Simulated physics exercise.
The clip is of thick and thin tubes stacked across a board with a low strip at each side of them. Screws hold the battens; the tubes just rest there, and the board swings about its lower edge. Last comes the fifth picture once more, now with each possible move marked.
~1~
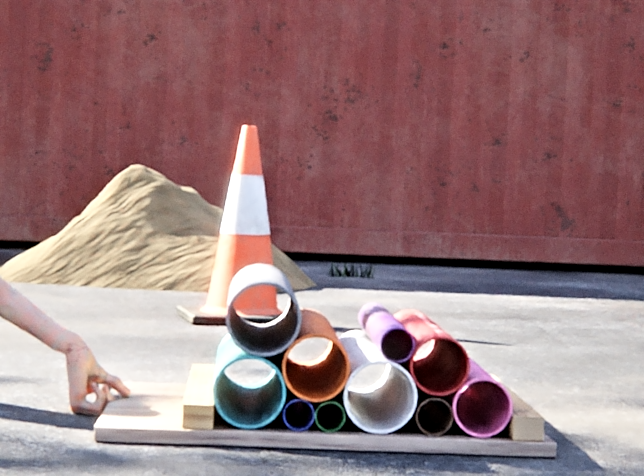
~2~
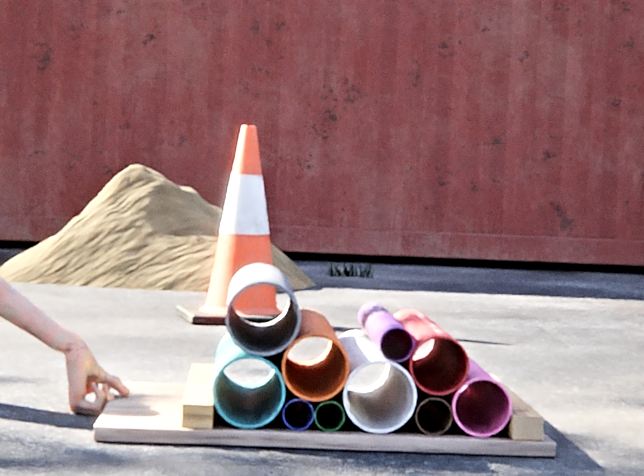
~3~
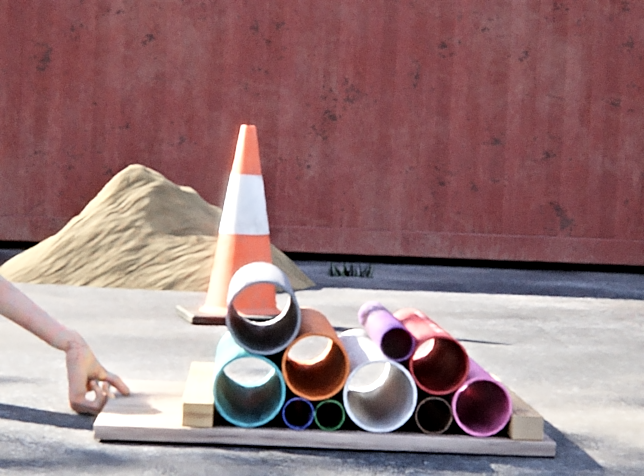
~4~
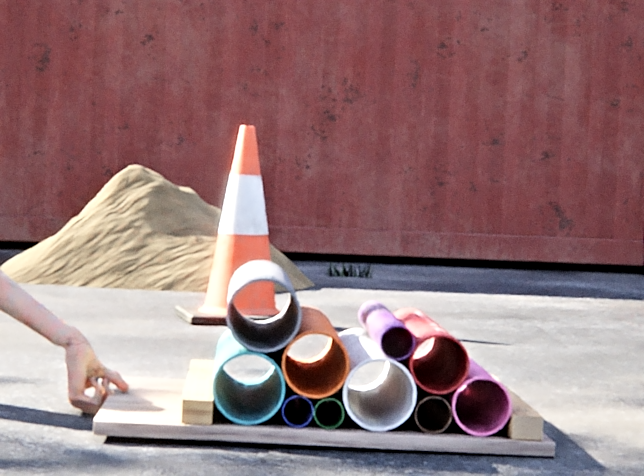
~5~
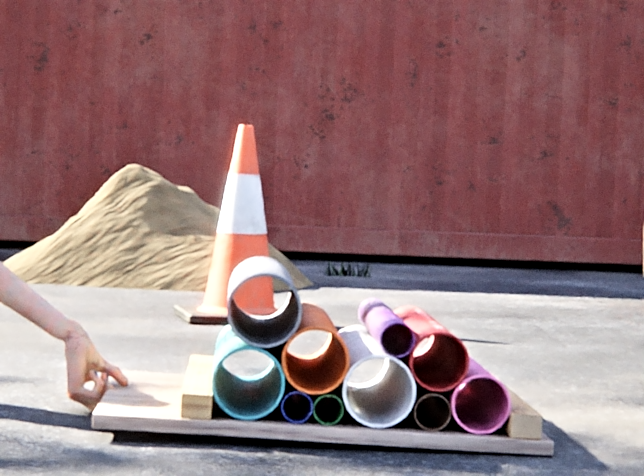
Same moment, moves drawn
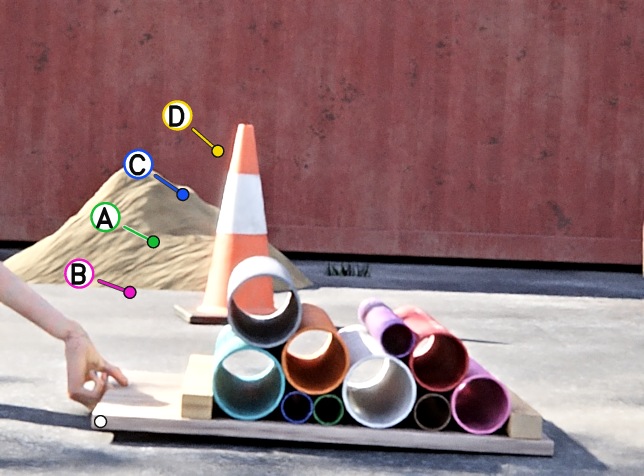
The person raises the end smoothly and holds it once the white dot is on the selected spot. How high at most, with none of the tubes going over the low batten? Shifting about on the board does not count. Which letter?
Up to D.
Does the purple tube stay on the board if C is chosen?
The purple tube: Yes.
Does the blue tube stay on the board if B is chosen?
The blue tube: Yes.
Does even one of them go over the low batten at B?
At B: No.
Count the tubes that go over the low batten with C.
With C, none.
On the marked copy, A at (153, 242); B at (130, 293); C at (183, 194); D at (218, 151); the white dot at (100, 422).
Following D. Soon after the start, board at 21°.
Later, board at 39°.
In the end, board at 39°, none over the low batten.
As for the rest, A none over the low batten; B none over the low batten; C none over the low batten.
